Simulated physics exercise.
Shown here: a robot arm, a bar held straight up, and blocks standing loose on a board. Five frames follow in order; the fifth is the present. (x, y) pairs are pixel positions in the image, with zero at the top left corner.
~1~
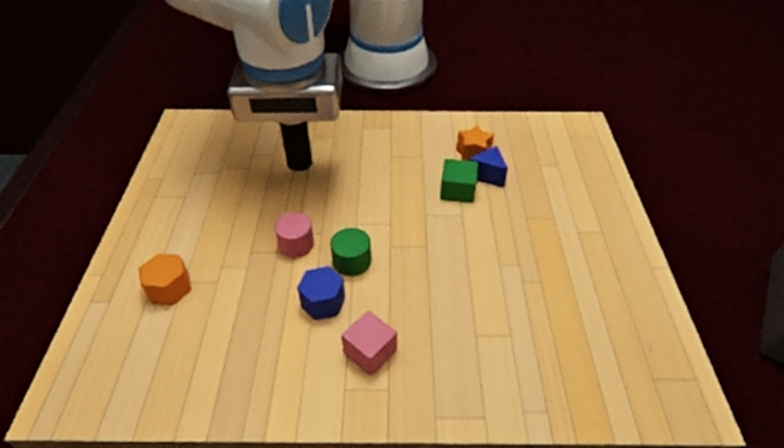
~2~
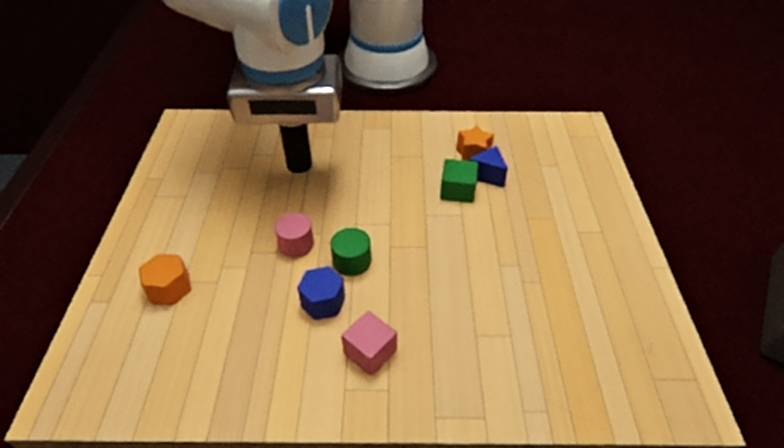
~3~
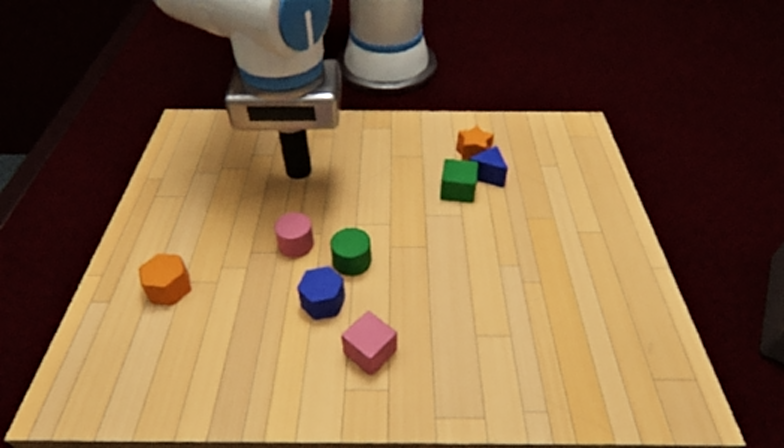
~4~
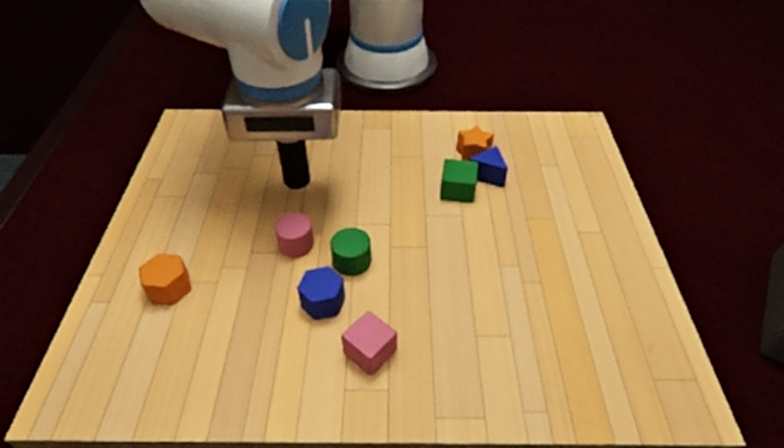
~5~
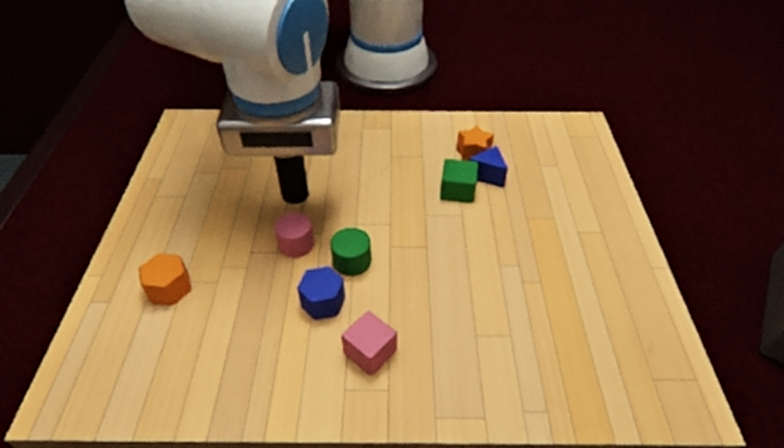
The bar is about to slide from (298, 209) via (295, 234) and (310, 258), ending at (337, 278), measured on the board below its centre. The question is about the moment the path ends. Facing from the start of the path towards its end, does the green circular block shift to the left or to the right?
Well, taking the path from its start to its end as straight ahead, the green circular block moves to the left.
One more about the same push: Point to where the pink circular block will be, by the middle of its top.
About (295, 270).
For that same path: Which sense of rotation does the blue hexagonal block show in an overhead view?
Counter-clockwise, from overhead.
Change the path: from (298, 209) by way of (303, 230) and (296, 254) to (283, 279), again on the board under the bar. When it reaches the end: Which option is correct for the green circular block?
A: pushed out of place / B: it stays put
B.
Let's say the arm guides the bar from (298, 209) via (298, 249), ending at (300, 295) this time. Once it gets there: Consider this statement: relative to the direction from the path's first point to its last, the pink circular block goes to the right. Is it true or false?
True - the claim holds.
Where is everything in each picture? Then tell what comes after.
The first frame shows tip of the bar (300, 163), middles of tops, pink circular block (293, 225), blue hexagonal block (320, 283), green circular block (350, 241), pink square (369, 333).
The second frame shows bar (300, 165), nothing pushed.
The third frame shows bar (299, 171), nothing pushed.
The fourth frame shows bar (297, 181), nothing pushed.
The fifth frame shows bar (295, 195), pink circular block (293, 225), blue hexagonal block (320, 283), green circular block (350, 241), pink square (369, 333).
What follows on the original path. One third of the way, bar (293, 221); pink circular block (293, 240).
Two thirds of the way, bar (308, 245); pink circular block (296, 266); blue hexagonal block (321, 290), turned 25° anticlockwise.
At the end, bar (335, 264); pink circular block (295, 270); blue hexagonal block (322, 294), turned 35° anticlockwise; green circular block (367, 244); pink square unmoved.
